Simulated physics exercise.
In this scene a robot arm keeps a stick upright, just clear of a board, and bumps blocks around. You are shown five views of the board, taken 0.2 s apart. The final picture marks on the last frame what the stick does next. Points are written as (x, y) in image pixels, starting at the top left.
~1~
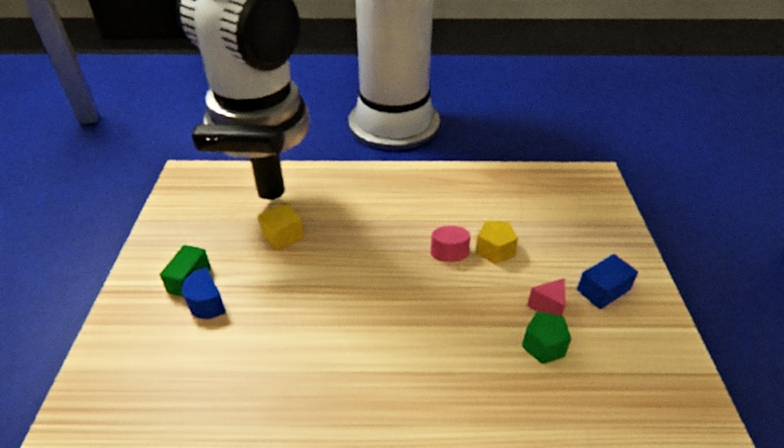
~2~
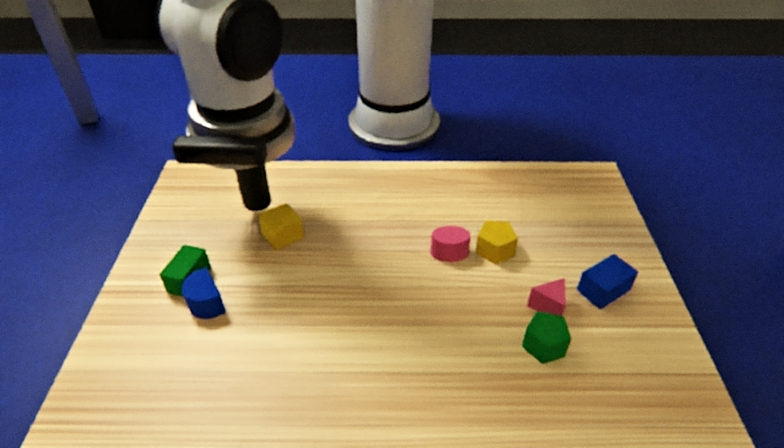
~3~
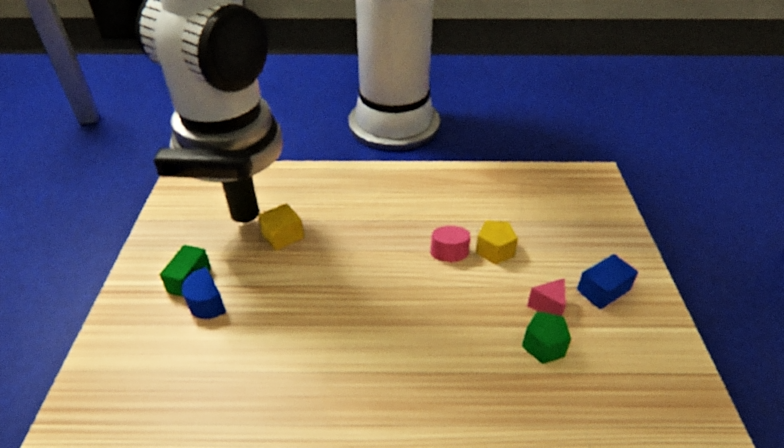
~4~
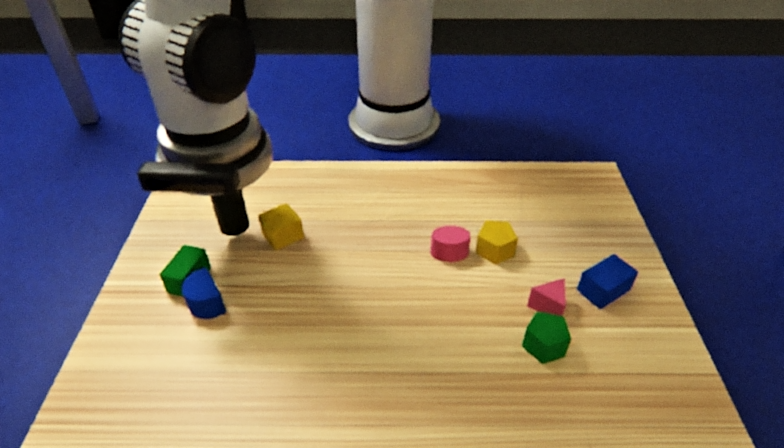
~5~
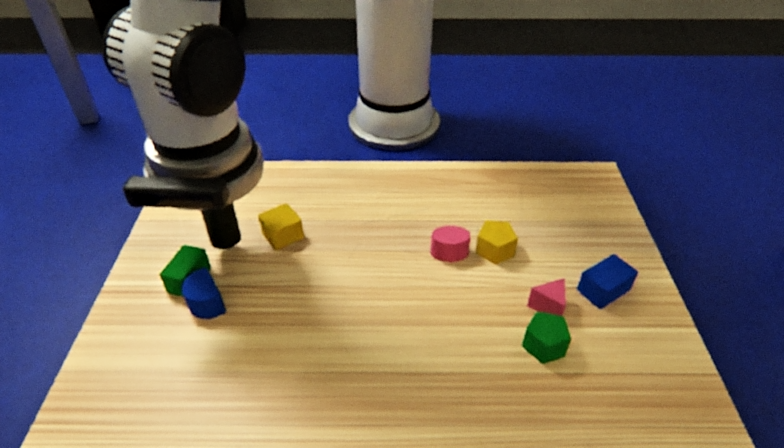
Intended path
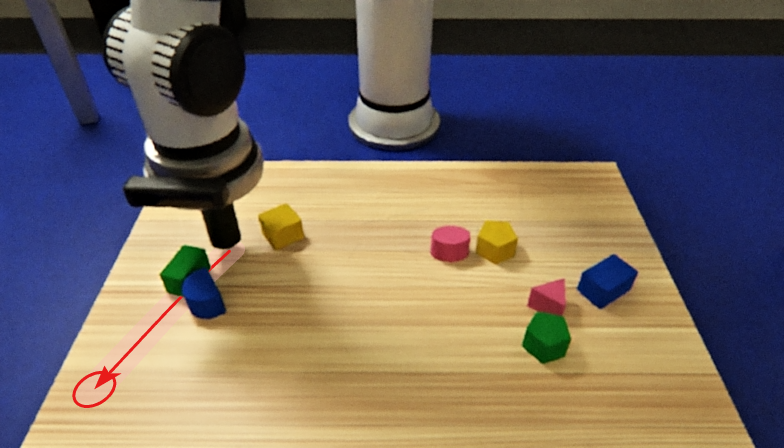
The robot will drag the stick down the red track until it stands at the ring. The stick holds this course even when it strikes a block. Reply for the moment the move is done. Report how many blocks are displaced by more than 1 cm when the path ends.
Going by the path, two of them shift by more than about 1 cm.
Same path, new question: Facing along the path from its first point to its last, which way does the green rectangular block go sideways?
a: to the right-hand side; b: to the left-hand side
The correct letter is a.
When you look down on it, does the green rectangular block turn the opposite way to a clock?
No, that is not what happens.
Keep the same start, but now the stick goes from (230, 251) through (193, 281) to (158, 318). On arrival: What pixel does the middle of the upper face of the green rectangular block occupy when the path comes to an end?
If I read the scene right, the answer is (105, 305).
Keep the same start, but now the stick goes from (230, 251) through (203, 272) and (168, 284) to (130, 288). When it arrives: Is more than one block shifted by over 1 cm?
No, that is not how it ends up.
Path on the board, from (230, 251) over (167, 311) to (95, 389).
What follows on the original path. One third of the way, stick (184, 278); green rectangular block (139, 286), turned 35° clockwise; blue half-round block (198, 295), turned 15° anticlockwise.
Two thirds of the way, stick (138, 324); green rectangular block (103, 303), turned 95° clockwise; blue half-round block (198, 299), turned 25° anticlockwise.
At the end, stick (87, 378); green rectangular block (103, 303), turned 95° clockwise; blue half-round block (198, 299), turned 25° anticlockwise; yellow square piece in place.
